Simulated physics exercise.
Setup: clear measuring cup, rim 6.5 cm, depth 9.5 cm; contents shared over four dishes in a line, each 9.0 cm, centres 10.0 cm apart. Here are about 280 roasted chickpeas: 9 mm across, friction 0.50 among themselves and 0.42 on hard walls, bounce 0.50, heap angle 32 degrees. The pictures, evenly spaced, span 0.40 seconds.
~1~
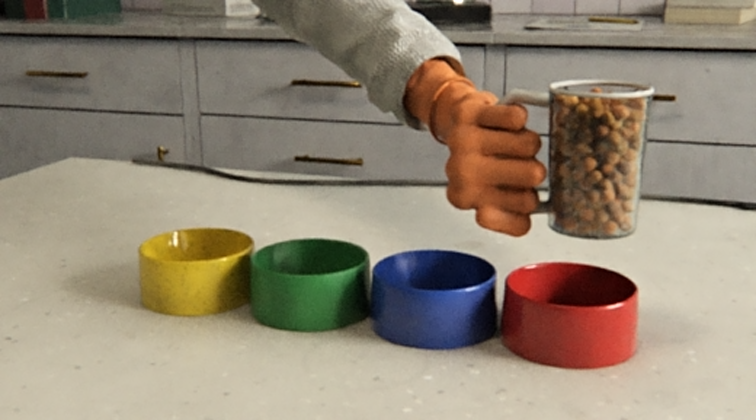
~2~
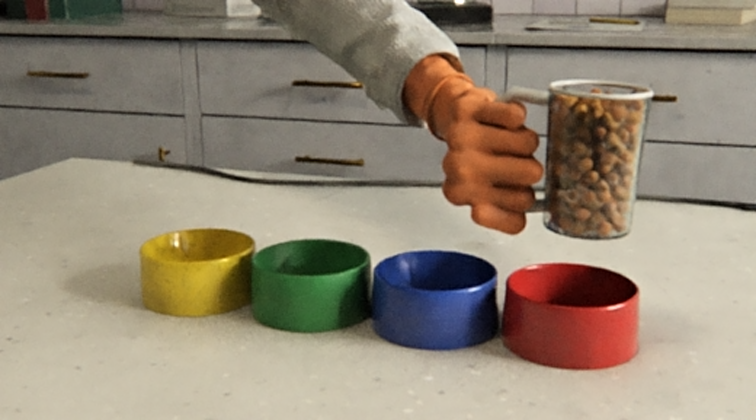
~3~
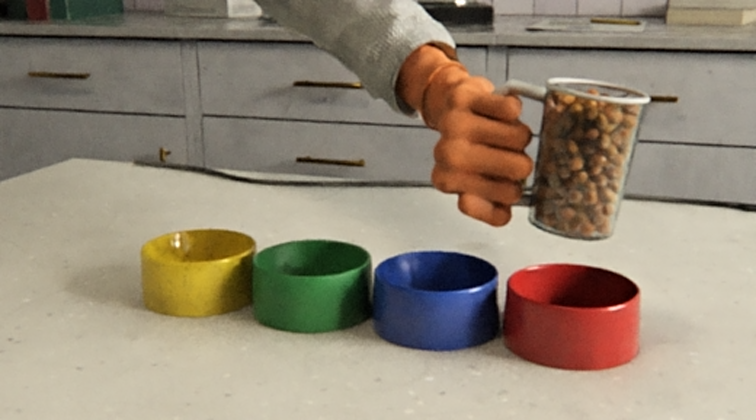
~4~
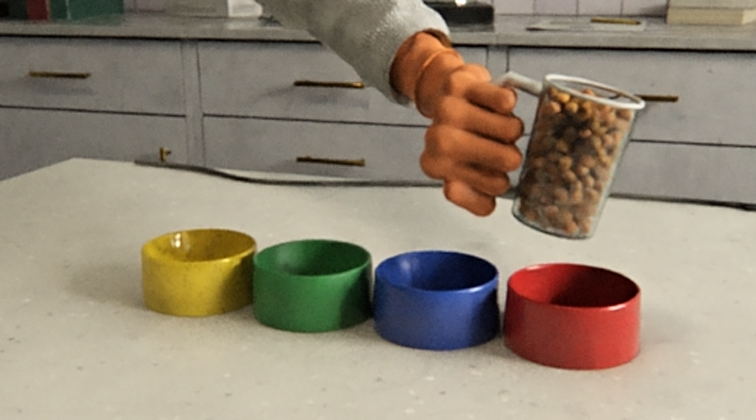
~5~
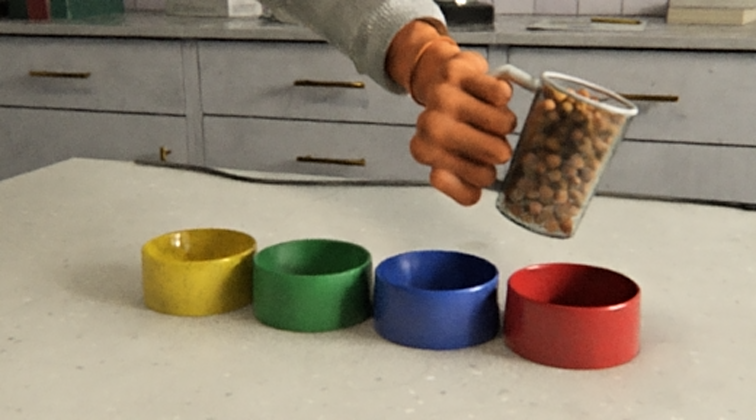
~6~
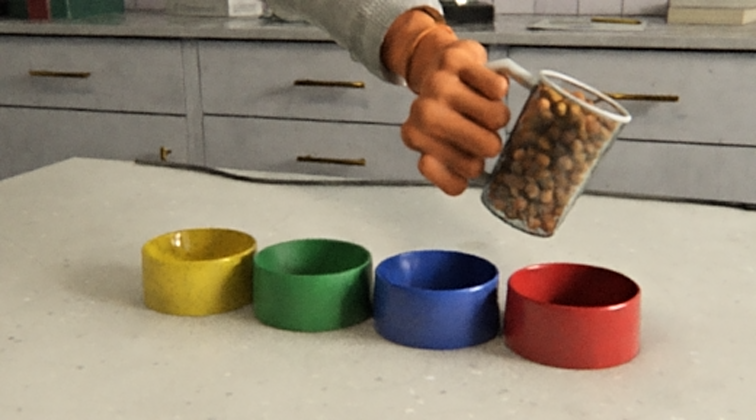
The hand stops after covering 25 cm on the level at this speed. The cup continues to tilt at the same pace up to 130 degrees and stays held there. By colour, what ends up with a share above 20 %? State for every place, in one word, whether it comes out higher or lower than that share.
Red: Lower, blue: Higher, green: Lower, yellow: Lower, counter: Lower.
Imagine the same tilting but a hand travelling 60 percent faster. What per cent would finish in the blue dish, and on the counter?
Blue: 20; counter: 10.
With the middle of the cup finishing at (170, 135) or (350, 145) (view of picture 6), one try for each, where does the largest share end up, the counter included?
Blue, then blue.
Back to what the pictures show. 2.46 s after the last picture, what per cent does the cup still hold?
Somewhere near 0 per cent.
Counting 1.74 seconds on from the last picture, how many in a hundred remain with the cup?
0 per cent.
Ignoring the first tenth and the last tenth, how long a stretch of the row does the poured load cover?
I'd put it at close to 7 cm.
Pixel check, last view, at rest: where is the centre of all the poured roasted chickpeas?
Centre at rest: Approx. (438, 295) px.
Then, 1.04 s after the last picture, tilt 104 degrees; cup holds 85 %, red 5 %, blue 5 %.
Then, 1.74 s after the last picture, tilt 130 degrees; cup holds 0 %, red 5 %, blue 90 %.
Then, 2.46 s after the last picture, tilt 130 degrees; cup holds 0 %, red 5 %, blue 90 %.
In the end, red 5 %, blue 90 %, green 0 %, yellow 0 %, counter 5 %.
